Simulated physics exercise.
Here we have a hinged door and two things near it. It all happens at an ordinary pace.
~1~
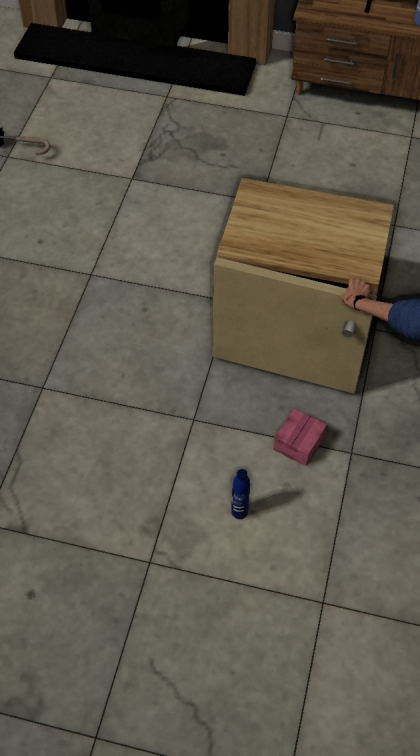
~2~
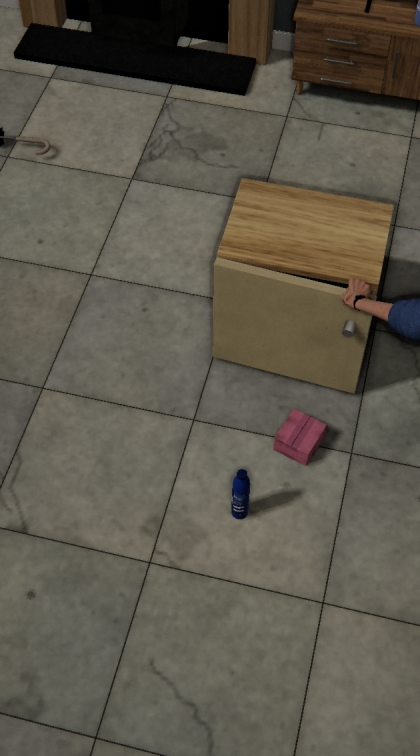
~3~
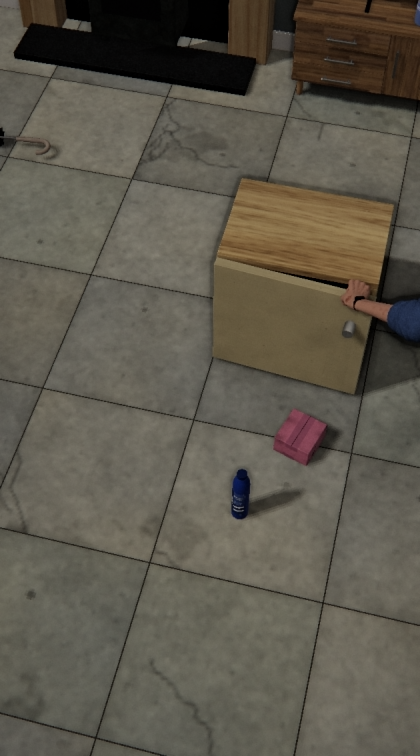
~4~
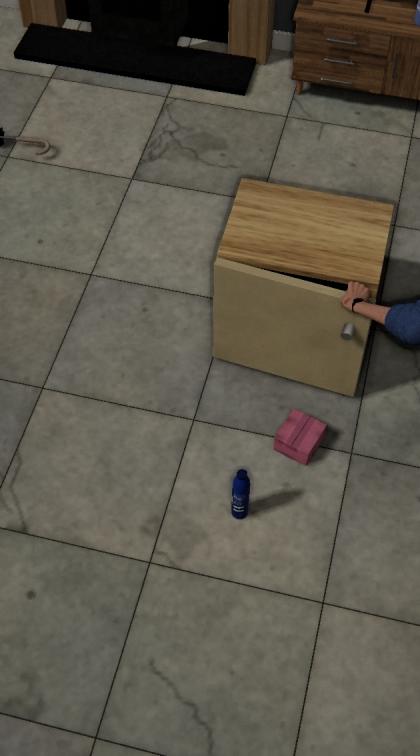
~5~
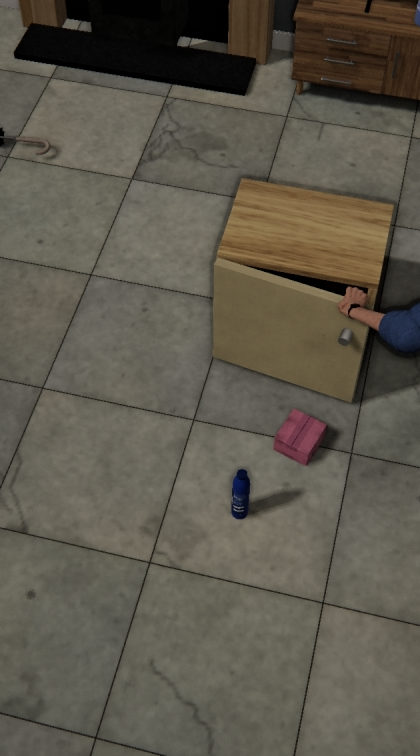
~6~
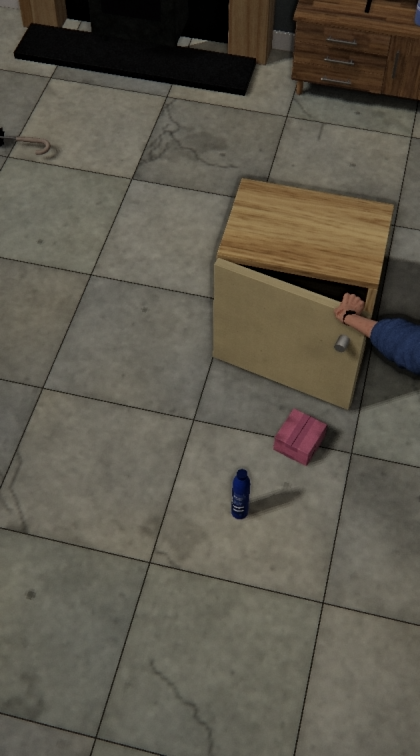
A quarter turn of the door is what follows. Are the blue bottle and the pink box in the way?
Here the blue bottle remains where it is; the pink box is pushed along.
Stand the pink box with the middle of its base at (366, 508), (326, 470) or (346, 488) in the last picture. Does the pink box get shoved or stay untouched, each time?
Try by try, it is left alone; is pushed along; escapes contact.
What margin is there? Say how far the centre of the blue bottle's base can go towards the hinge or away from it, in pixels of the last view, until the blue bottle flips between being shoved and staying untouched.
About 16 pixels up.
Then, 0.82 s on from there, door 49° open; blue bottle at rest near (241, 494); pink box displaced about its own width near (256, 460).
In the end, the blue bottle escapes contact, near (241, 494); the pink box gets knocked, near (157, 464).
